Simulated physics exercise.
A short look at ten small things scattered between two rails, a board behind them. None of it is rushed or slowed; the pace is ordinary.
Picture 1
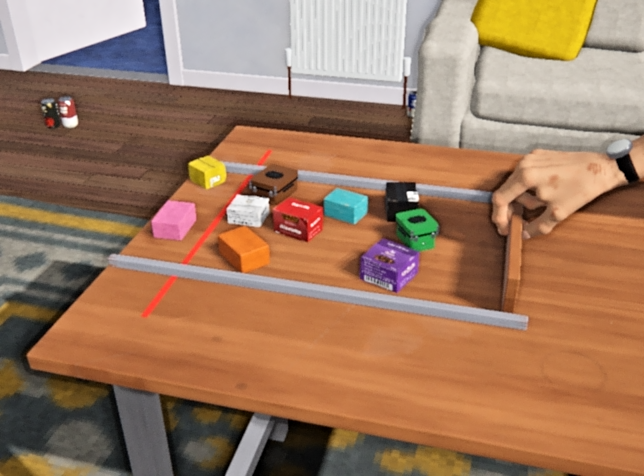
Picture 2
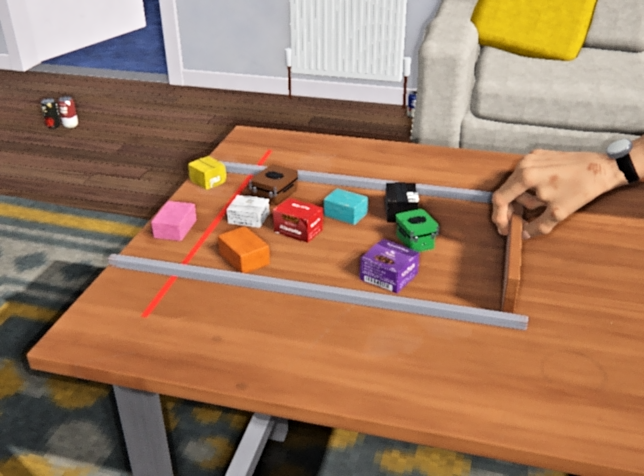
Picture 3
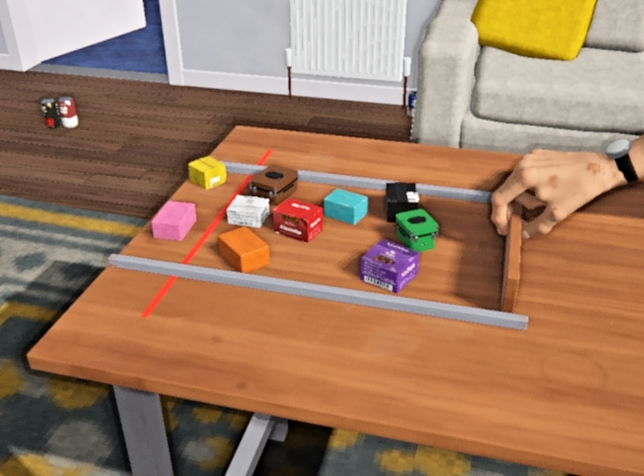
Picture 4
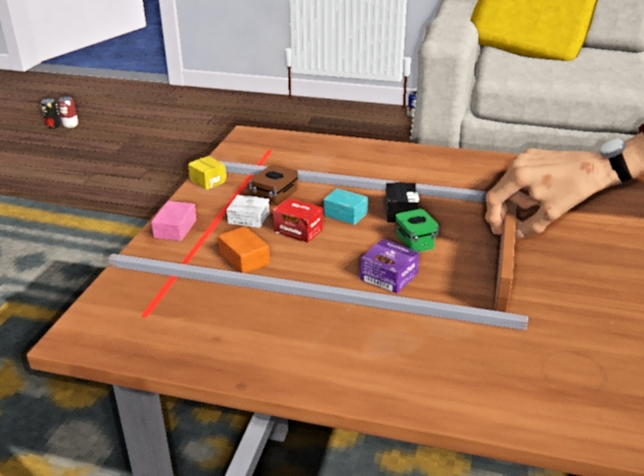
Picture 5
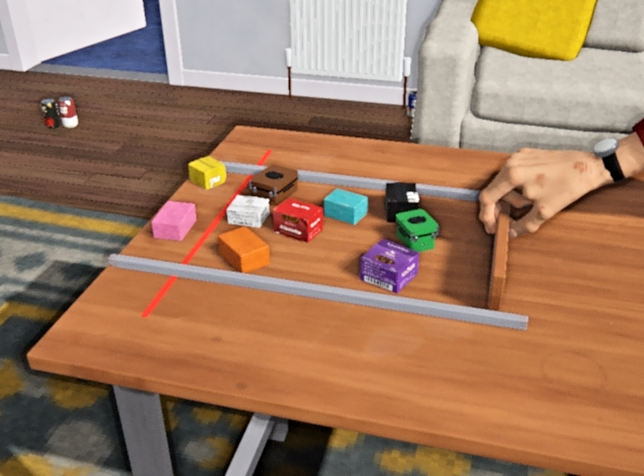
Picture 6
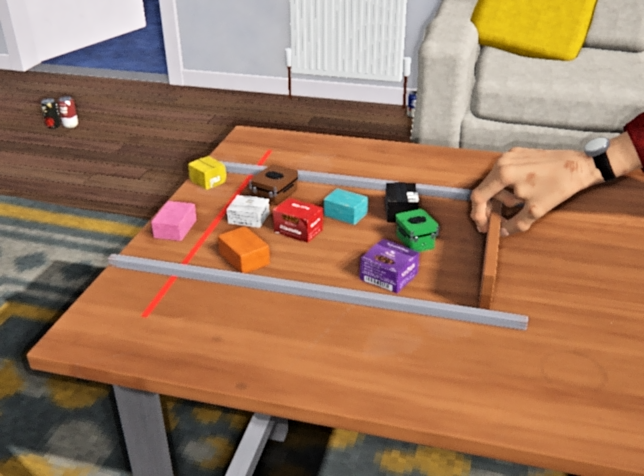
We see small colourful boxes and cases scattered between and beside two rails on a wooden table, near a red line, while a hand at the right slides a wooden board slightly left, the objects staying still.
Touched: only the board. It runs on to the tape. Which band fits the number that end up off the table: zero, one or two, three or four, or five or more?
All but three or four remain.
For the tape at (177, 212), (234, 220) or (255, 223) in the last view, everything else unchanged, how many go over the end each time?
Try by try, 7, 2 and 0.
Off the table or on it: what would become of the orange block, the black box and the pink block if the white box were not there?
The orange block remains - the black box remains - the pink block ends up below.
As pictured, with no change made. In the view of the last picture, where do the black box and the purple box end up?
Black box at about (226, 180), purple box at about (173, 239).
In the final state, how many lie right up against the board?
3.
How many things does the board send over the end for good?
Exactly 3.
A little later, none off yet; yellow box at rest near (207, 173); pink block at rest near (175, 221); white box at rest near (248, 211).
When it is over, the number that fall off is three or four; down, white box, pink block and yellow box.
